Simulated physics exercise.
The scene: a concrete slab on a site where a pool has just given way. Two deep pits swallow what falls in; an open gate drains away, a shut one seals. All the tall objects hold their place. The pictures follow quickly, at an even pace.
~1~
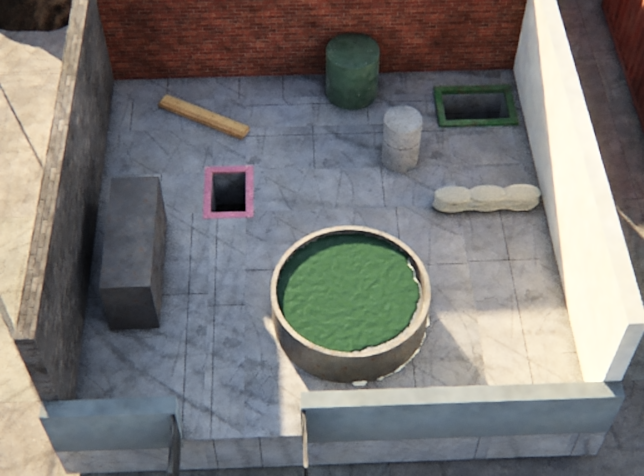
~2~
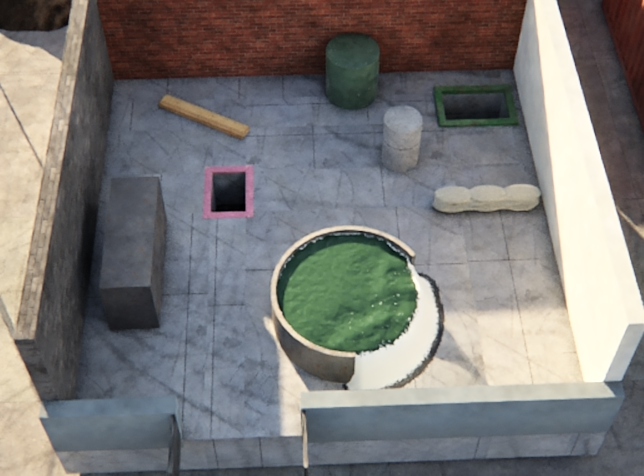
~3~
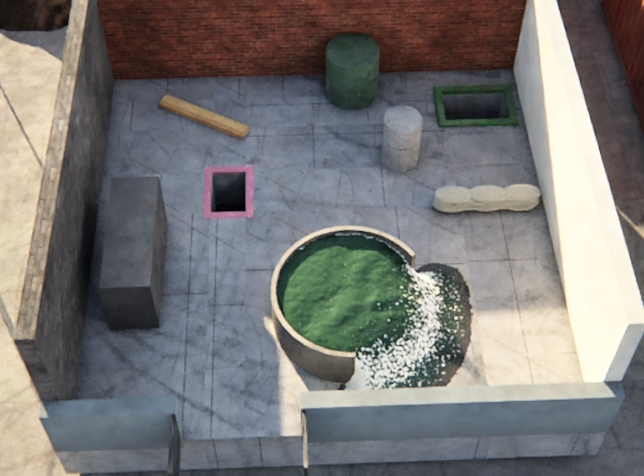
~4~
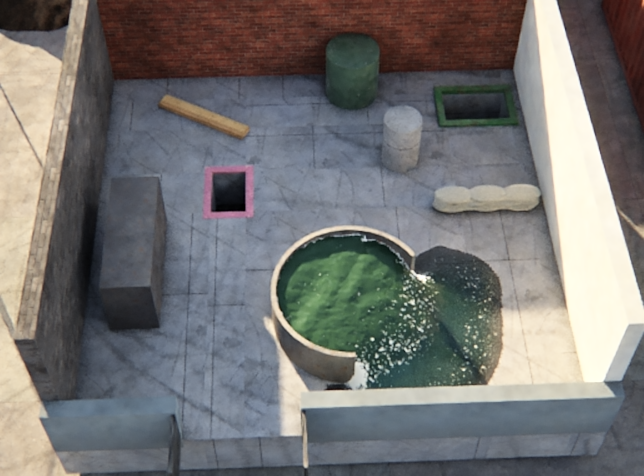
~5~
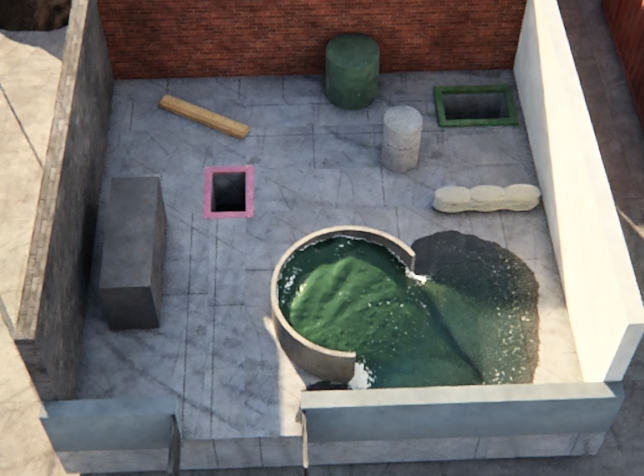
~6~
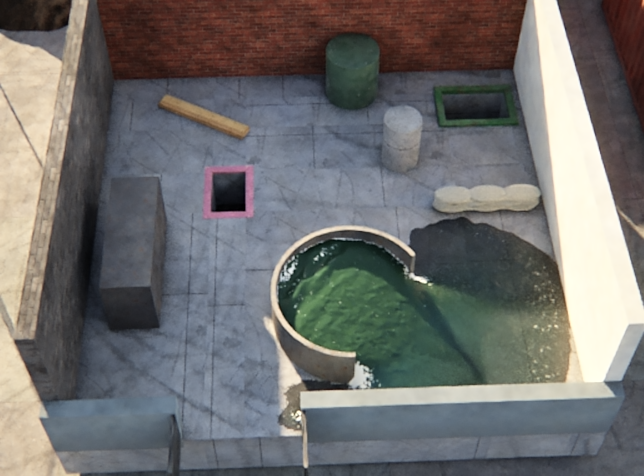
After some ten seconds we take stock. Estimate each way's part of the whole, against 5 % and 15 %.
The gate takes not even 5 %; the pink pit takes from 5 to 15 %; the green pit takes not even 5 %.
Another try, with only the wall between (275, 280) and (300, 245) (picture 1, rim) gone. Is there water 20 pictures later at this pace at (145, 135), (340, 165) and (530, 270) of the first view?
As listed: Flooded, not flooded, clear.
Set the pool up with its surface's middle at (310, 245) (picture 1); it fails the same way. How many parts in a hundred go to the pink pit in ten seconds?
Parts in a hundred: Pink 2.
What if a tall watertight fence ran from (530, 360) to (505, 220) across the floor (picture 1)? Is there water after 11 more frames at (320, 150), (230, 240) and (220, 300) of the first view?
As listed: No water, not flooded, clear.
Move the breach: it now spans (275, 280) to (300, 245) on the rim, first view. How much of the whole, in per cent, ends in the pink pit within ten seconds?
In per cent: Pink 25.
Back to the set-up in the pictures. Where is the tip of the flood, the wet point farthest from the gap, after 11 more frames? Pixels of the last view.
Around (525, 123).
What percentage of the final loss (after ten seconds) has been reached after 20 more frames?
Roughly 5 per cent.
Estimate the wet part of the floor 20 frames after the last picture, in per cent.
Roughly 40 per cent.
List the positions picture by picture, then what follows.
The first frame shows the pool at (351, 292) is whole and still.
In the second frame, the front is at a hidden place, out from the gap at (416, 337).
In the third frame, the front is at a hidden place, out from the gap at (416, 339).
In the fourth frame, the front is at (469, 260), out from the gap at (416, 340).
In the fifth frame, the front is at (522, 268), out from the gap at (416, 340).
In the sixth frame, the front is at (554, 270), out from the gap at (416, 340).
A moment on, water covers 25 % of the floor; the gate 0 %, the pink pit 0 %, the green pit 0 %.
Next, water covers 30 % of the floor; the gate 0 %, the pink pit 0 %, the green pit 0 %.
Then, water covers 40 % of the floor; the gate 0 %, the pink pit 0 %, the green pit 0 %.
Later, water covers 70 % of the floor; the gate 1 %, the pink pit 5 %, the green pit 1 %.
In the end, water covers 90 % of the floor; the gate 3 %, the pink pit 9 %, the green pit 1 %.
